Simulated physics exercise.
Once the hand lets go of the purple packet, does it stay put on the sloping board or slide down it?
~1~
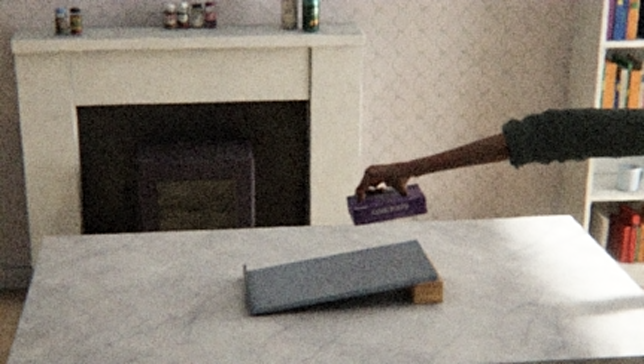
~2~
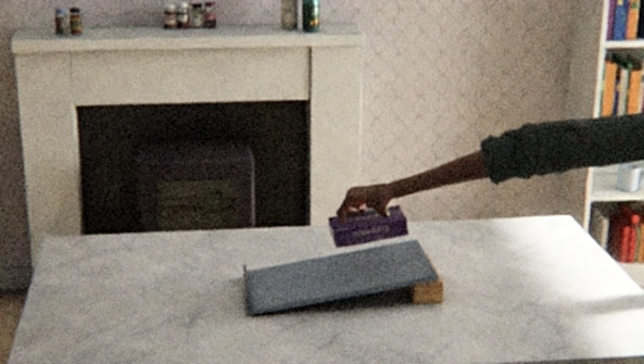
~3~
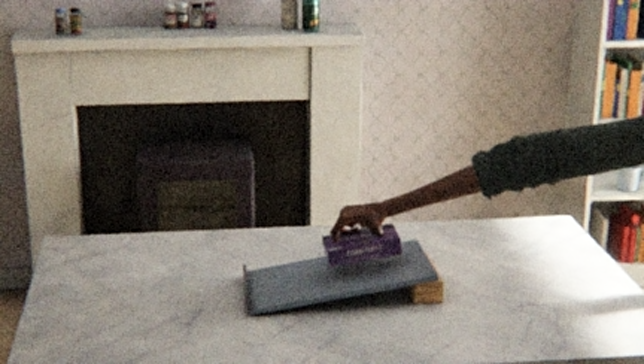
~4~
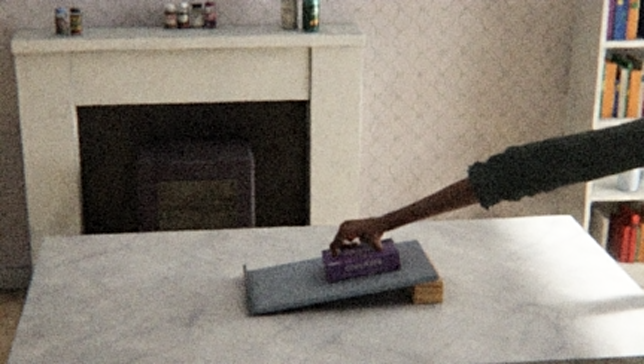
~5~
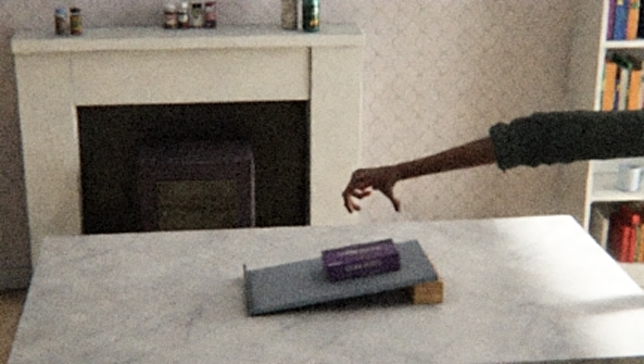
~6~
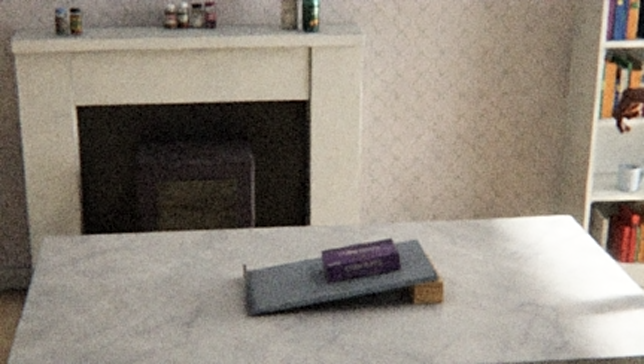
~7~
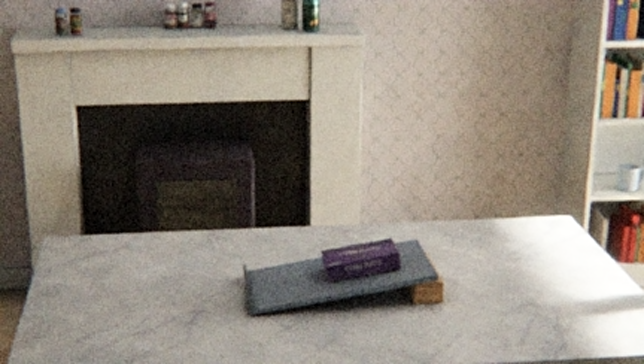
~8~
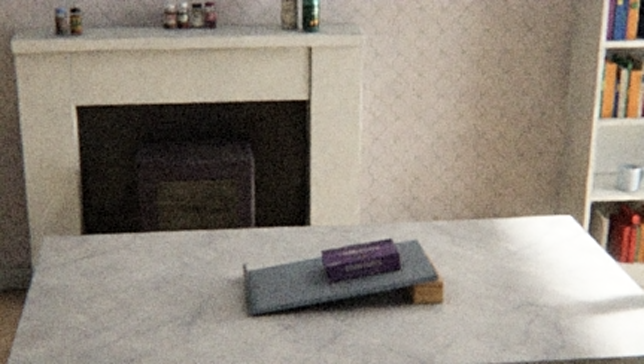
The purple packet stays put, resting on the sloping board where the hand left it.
